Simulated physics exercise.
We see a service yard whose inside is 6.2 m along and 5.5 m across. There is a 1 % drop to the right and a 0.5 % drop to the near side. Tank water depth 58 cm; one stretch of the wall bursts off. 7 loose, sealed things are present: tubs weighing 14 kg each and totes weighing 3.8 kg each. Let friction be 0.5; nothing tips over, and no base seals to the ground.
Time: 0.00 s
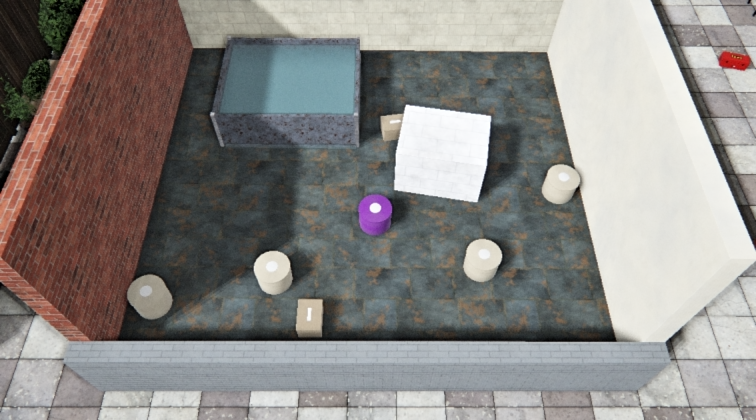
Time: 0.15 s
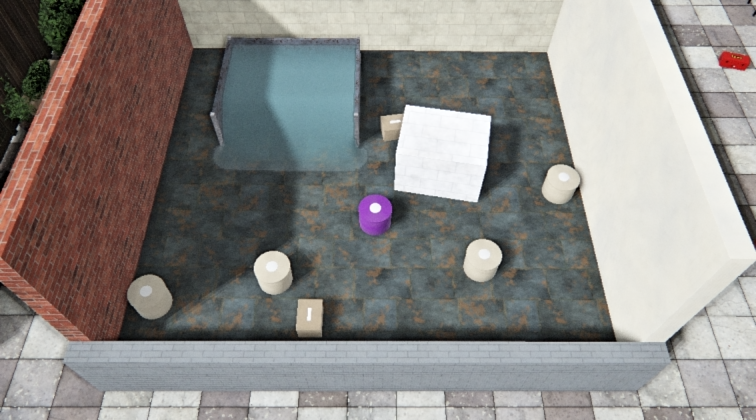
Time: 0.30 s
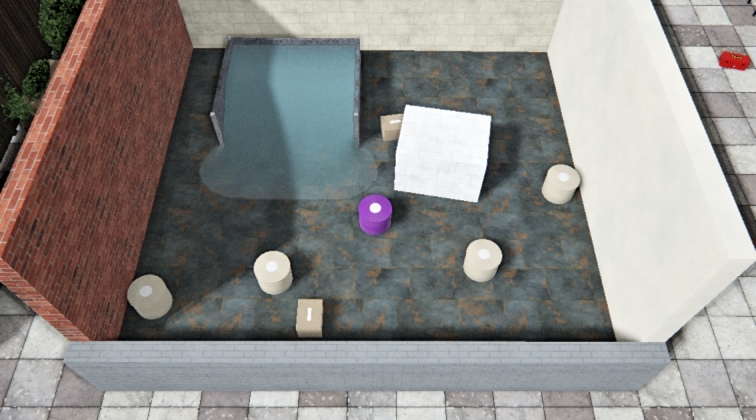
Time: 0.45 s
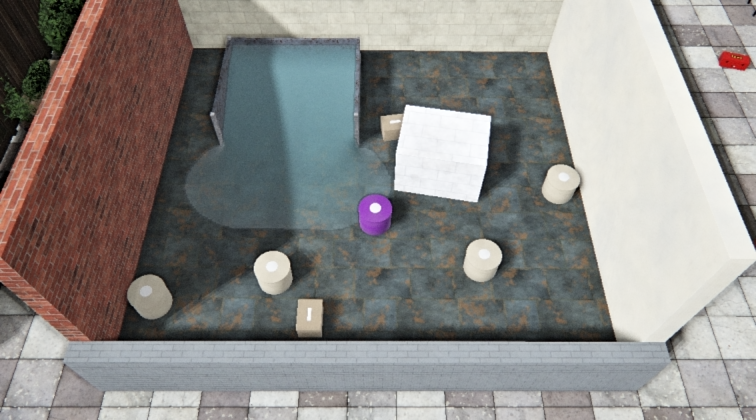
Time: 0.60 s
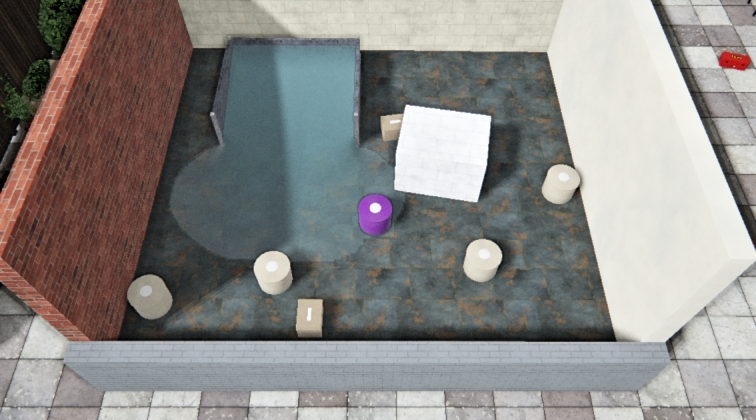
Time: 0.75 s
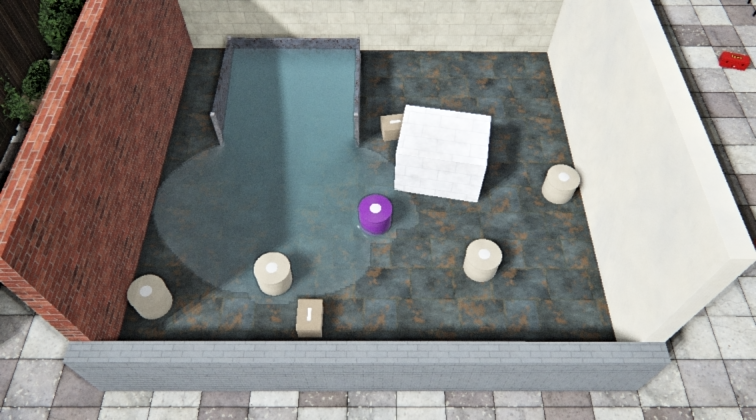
Water spreads from a stone-walled tank at the upper left of a walled yard, seen from high above, its near side opening and a rounded sheet widening across the dark floor. A purple tub sits near the middle, with four cream tubs, two small tan boxes and a large white block around it. The water reaches the purple tub and a cream one, but none shift, and the camera stays still.
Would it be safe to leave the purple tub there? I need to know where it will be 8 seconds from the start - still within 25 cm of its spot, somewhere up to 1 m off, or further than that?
It will be further than 1 m away.
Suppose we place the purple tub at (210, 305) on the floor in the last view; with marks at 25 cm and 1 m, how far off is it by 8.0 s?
As it turns out, it is swept away.
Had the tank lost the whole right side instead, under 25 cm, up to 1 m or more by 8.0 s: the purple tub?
The purple tub simply stays where it is.
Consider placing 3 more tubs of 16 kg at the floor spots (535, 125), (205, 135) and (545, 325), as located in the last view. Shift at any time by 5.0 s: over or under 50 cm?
The first one ends up inside that, the second inside that, the third beyond that.
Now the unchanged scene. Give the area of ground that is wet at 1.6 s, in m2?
Near 17 m2 in all.
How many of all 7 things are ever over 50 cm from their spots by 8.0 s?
By my tally, 7.
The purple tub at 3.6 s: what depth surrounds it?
Depth: About 11 cm.
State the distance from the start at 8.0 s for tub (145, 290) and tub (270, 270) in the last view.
The first ends 20 cm from its start, the second 300 cm.
After 1.6 s the purple tub is near (412, 257), 0.9 m from its start, aground; 2 afloat.
After 3.6 s the purple tub is near (574, 282), 2.7 m from its start, afloat; 4 afloat.
After 5.6 s the purple tub is near (542, 148), 2.6 m from its start, afloat; 3 afloat.
After 8.0 s the purple tub is near (518, 62), 3.7 m from its start, aground; 3 afloat.
